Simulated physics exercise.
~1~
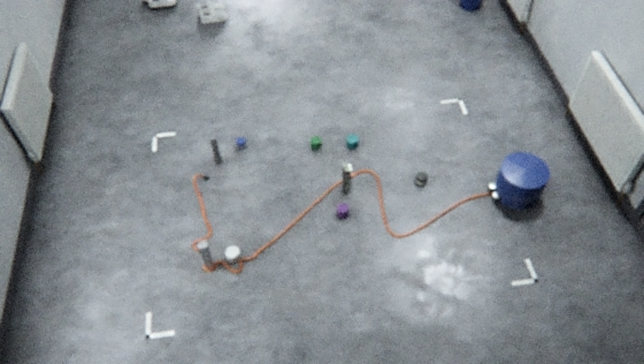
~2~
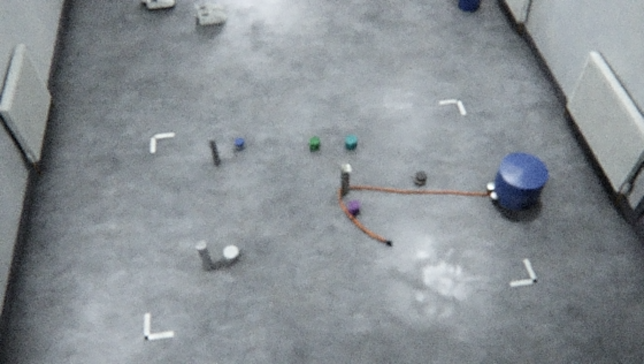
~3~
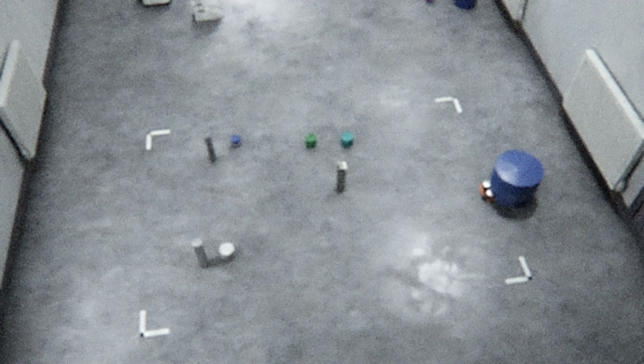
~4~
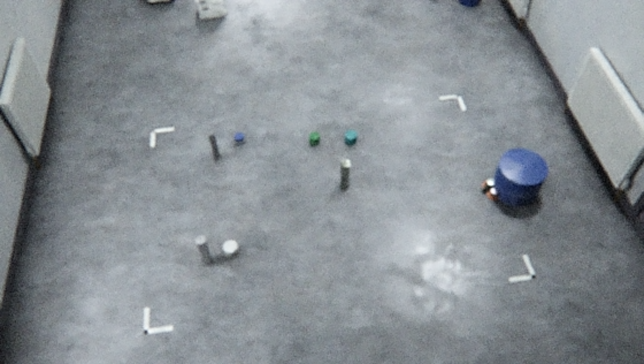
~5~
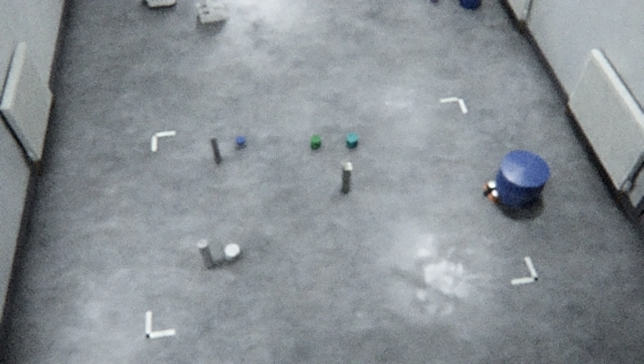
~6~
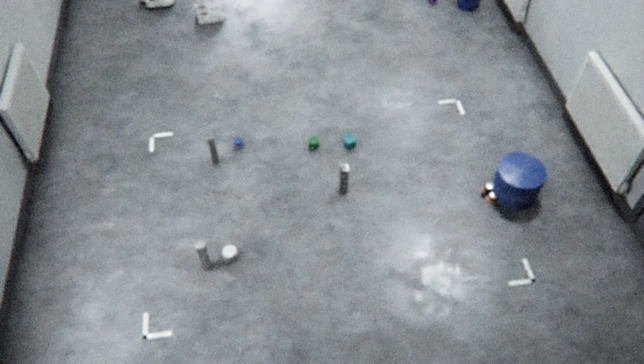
Orange lead winding back past posts into a blue reel, the purple and black containers vanishing from their places, four others staying put.
